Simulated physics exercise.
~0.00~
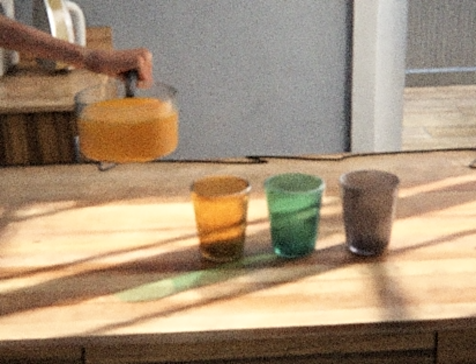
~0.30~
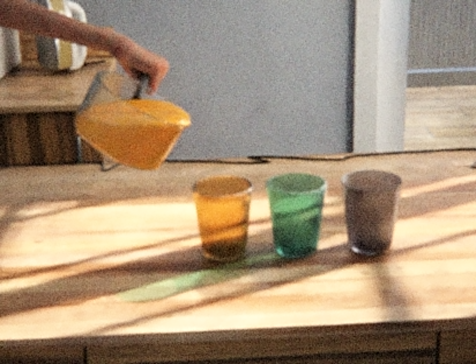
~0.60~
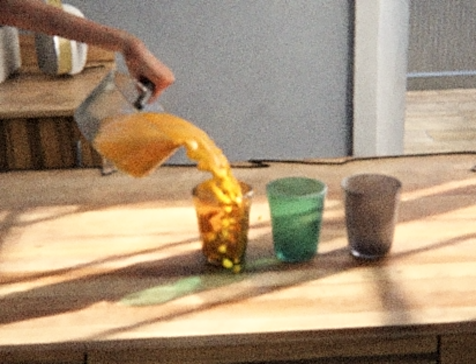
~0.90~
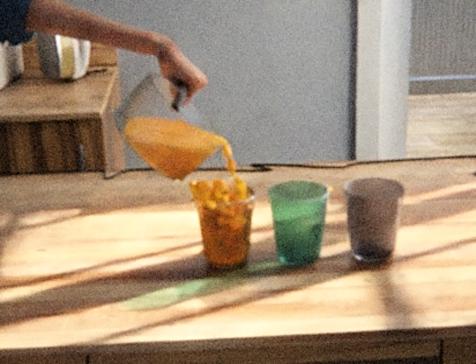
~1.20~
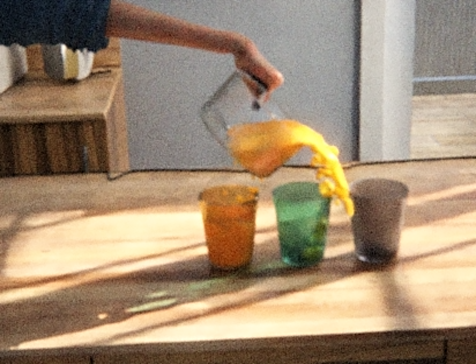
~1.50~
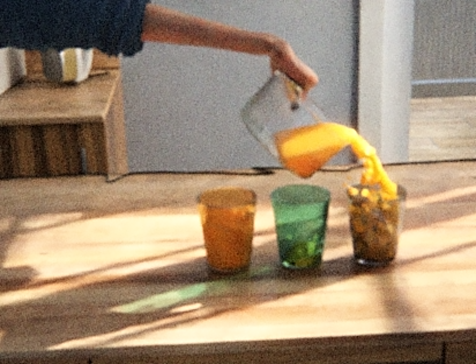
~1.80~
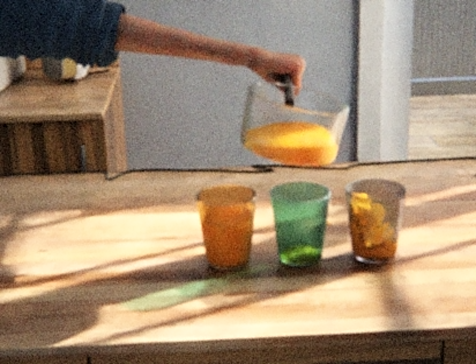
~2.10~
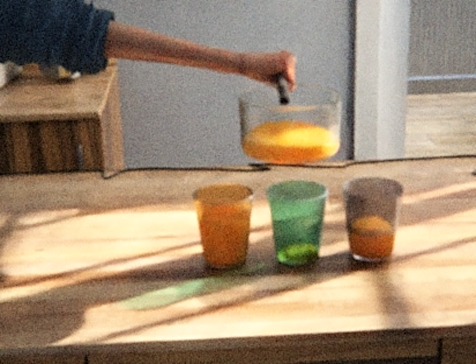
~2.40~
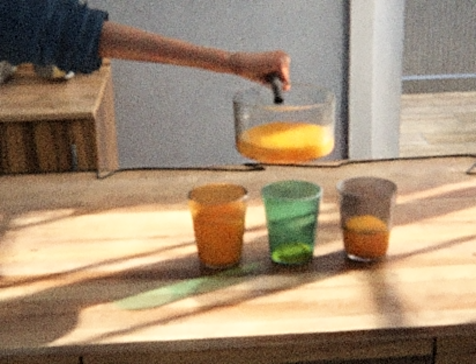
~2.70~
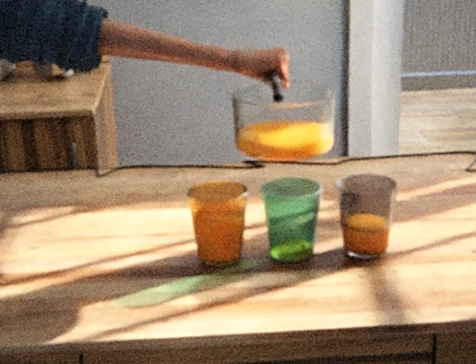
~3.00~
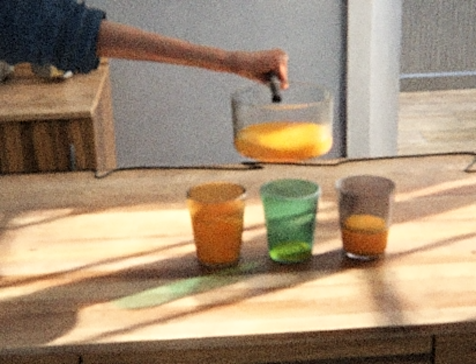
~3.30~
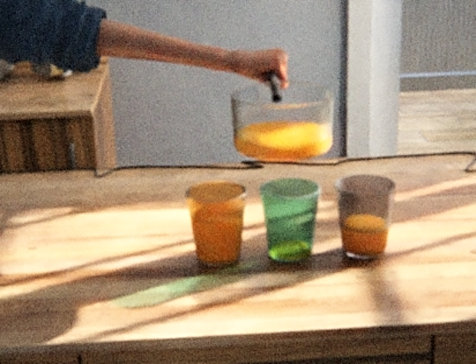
A hand tipped a clear pan of orange juice and carried it rightwards over three glasses in a row, then levelled it, leaving the left glass nearly full, a little in the green middle one, the right partly filled, and juice still in the pan.
